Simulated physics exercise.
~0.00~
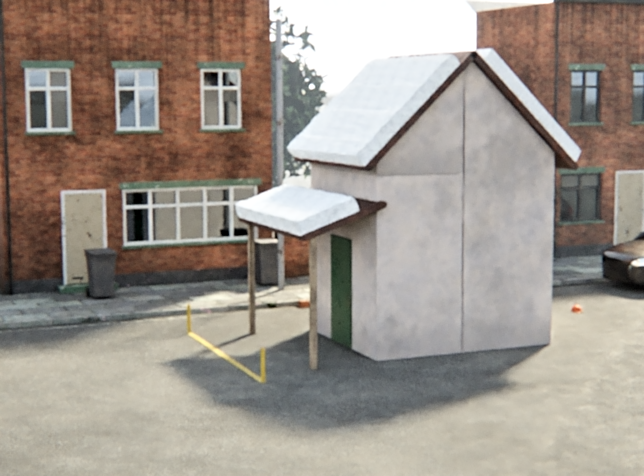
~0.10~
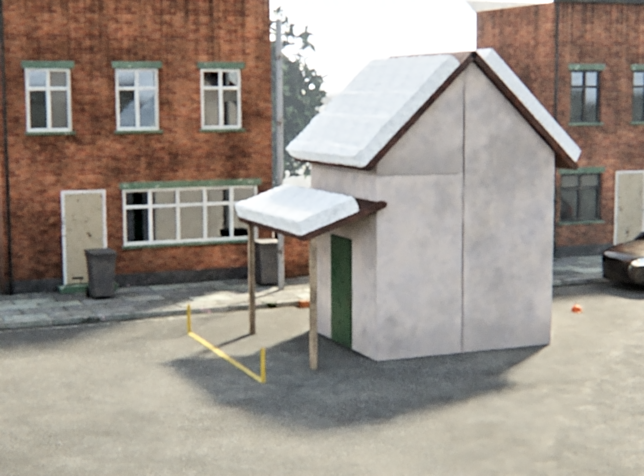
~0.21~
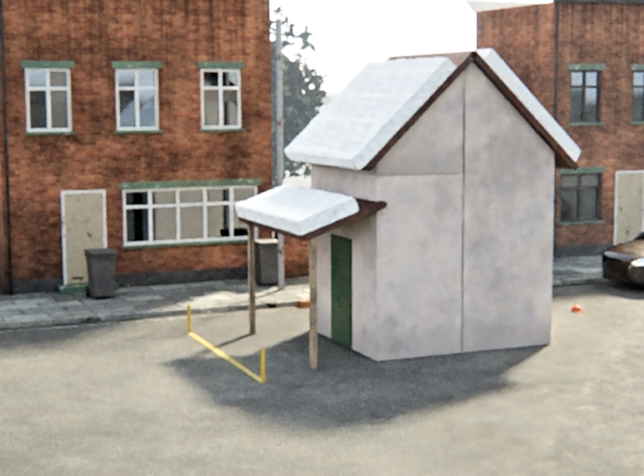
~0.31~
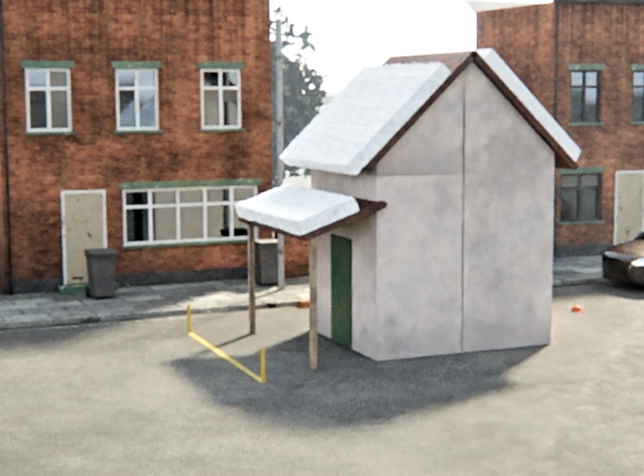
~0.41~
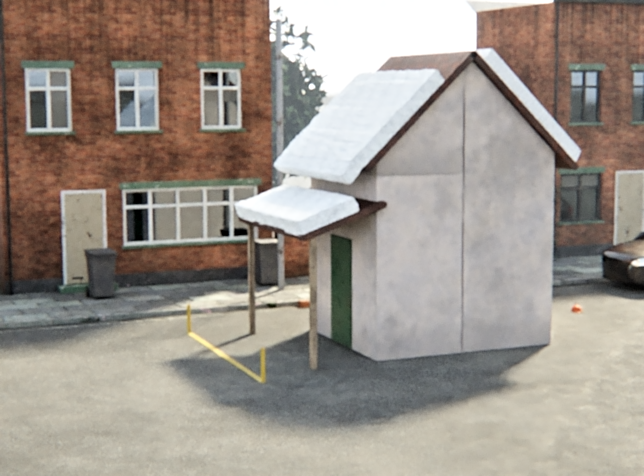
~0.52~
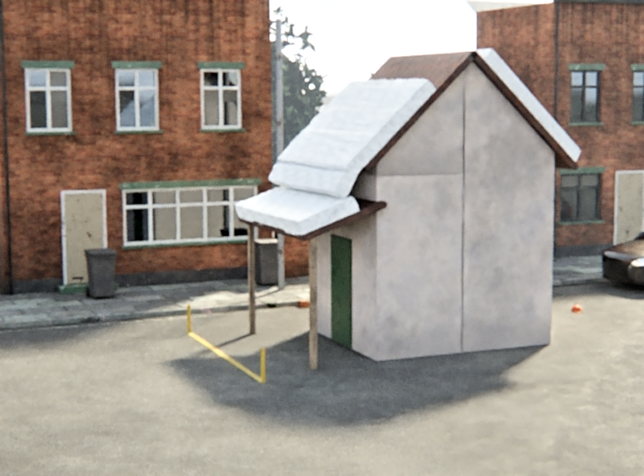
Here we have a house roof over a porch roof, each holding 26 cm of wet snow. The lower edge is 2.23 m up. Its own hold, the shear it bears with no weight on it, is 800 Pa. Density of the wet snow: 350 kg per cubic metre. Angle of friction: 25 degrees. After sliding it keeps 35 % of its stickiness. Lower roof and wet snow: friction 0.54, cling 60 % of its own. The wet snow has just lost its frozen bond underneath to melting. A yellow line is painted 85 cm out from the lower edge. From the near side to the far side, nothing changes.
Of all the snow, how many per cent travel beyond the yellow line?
Something like 53 %.
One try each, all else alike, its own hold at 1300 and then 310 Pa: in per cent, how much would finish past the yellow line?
40 %, then 65 %.
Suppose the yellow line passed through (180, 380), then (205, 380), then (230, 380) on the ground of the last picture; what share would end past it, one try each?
Roughly 16 %, then 25 %, then 40 %.
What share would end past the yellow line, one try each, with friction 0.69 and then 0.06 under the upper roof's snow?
First try 16 per cent, second try 60 per cent.
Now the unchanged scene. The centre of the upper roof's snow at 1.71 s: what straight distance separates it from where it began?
I'd reckon close to 4.2 m.
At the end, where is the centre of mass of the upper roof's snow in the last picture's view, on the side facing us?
Centre: Approx. (225, 359) px, near face.
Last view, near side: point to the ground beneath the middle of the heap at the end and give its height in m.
Middle around (230, 380); height roughly 0.4 m.
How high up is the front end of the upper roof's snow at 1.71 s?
Measured height: Approx. 0.0 m.
After 1.06 s, none is below the lower edge and 0 % is past the line.
After 1.71 s, 63 % is below the lower edge and 45 % is past the line.
After 2.35 s, 80 % is below the lower edge and 53 % is past the line.
After 3.00 s, 80 % is below the lower edge and 53 % is past the line.
After 3.20 s, at the end, 80 % is below the lower edge and 53 % is past the line.
